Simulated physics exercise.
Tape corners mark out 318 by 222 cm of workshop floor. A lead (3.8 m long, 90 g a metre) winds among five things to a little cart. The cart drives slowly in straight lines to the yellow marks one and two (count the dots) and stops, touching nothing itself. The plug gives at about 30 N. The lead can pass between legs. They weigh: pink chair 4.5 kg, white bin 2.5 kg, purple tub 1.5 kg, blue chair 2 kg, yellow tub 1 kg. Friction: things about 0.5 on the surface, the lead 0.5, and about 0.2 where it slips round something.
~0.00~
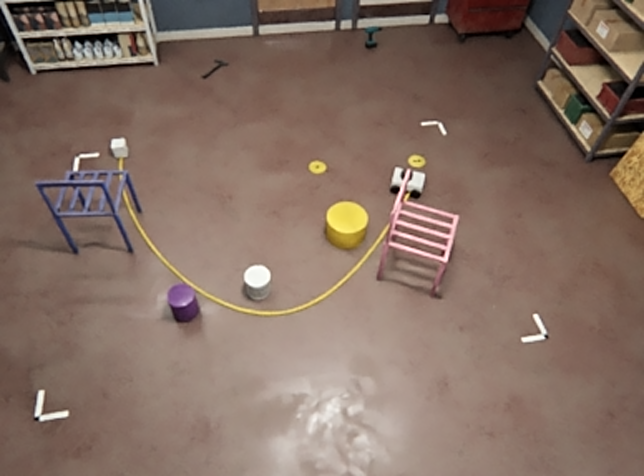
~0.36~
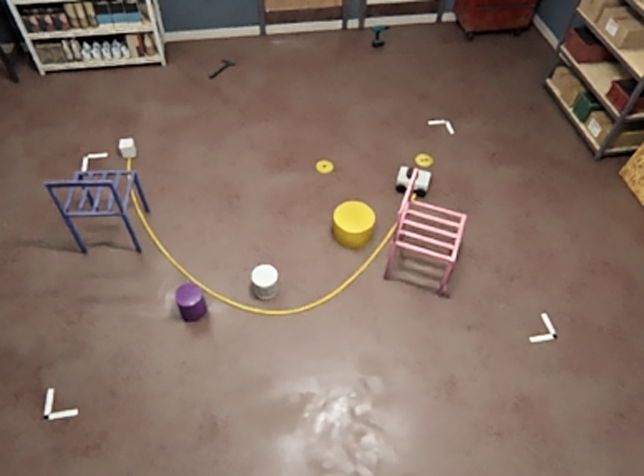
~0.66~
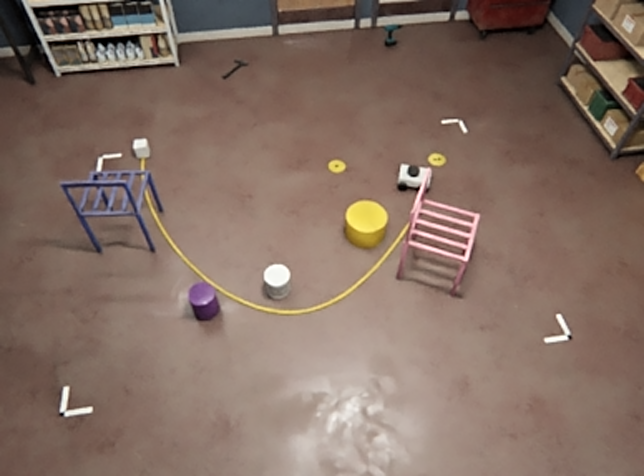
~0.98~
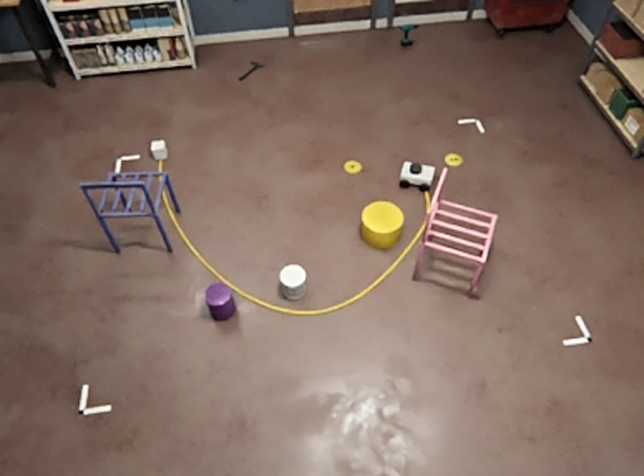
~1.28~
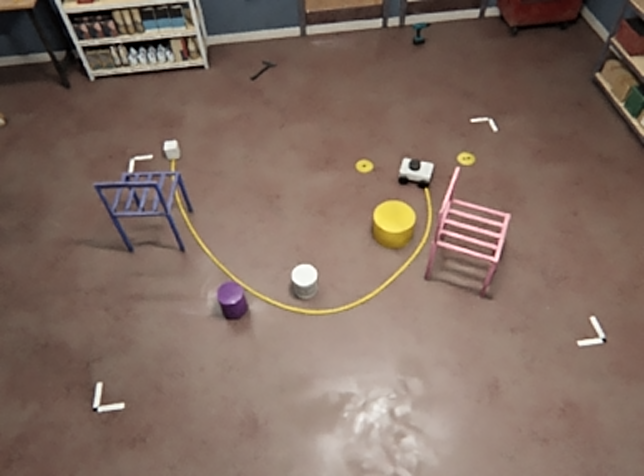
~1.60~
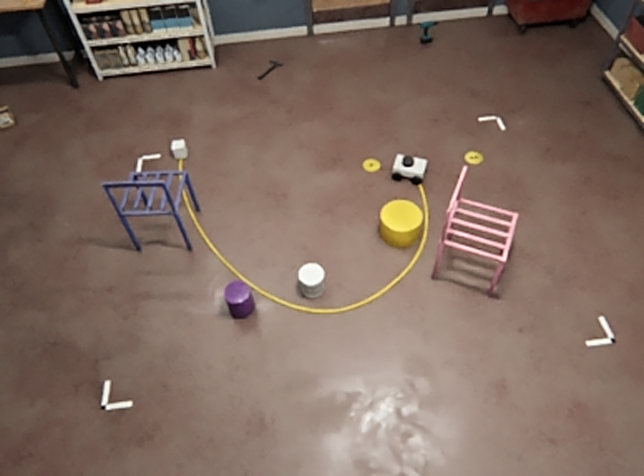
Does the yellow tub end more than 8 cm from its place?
The yellow tub keeps its place.
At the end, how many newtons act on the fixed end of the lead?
Roughly 7 N.
At 2.5 s, cart at (377, 166), lead slack at the fixed end; nothing else has moved.
At 3.5 s, cart at (406, 162), lead slack at the fixed end; nothing else has moved.
At 4.4 s, cart at (445, 160), lead slack at the fixed end; nothing else has moved.
At 5.3 s, cart at (472, 160), 6 N at the fixed end; nothing else has moved.
At 5.7 s, cart at (472, 160), 7 N at the fixed end; yellow tub 0 cm off its start at (402, 215).
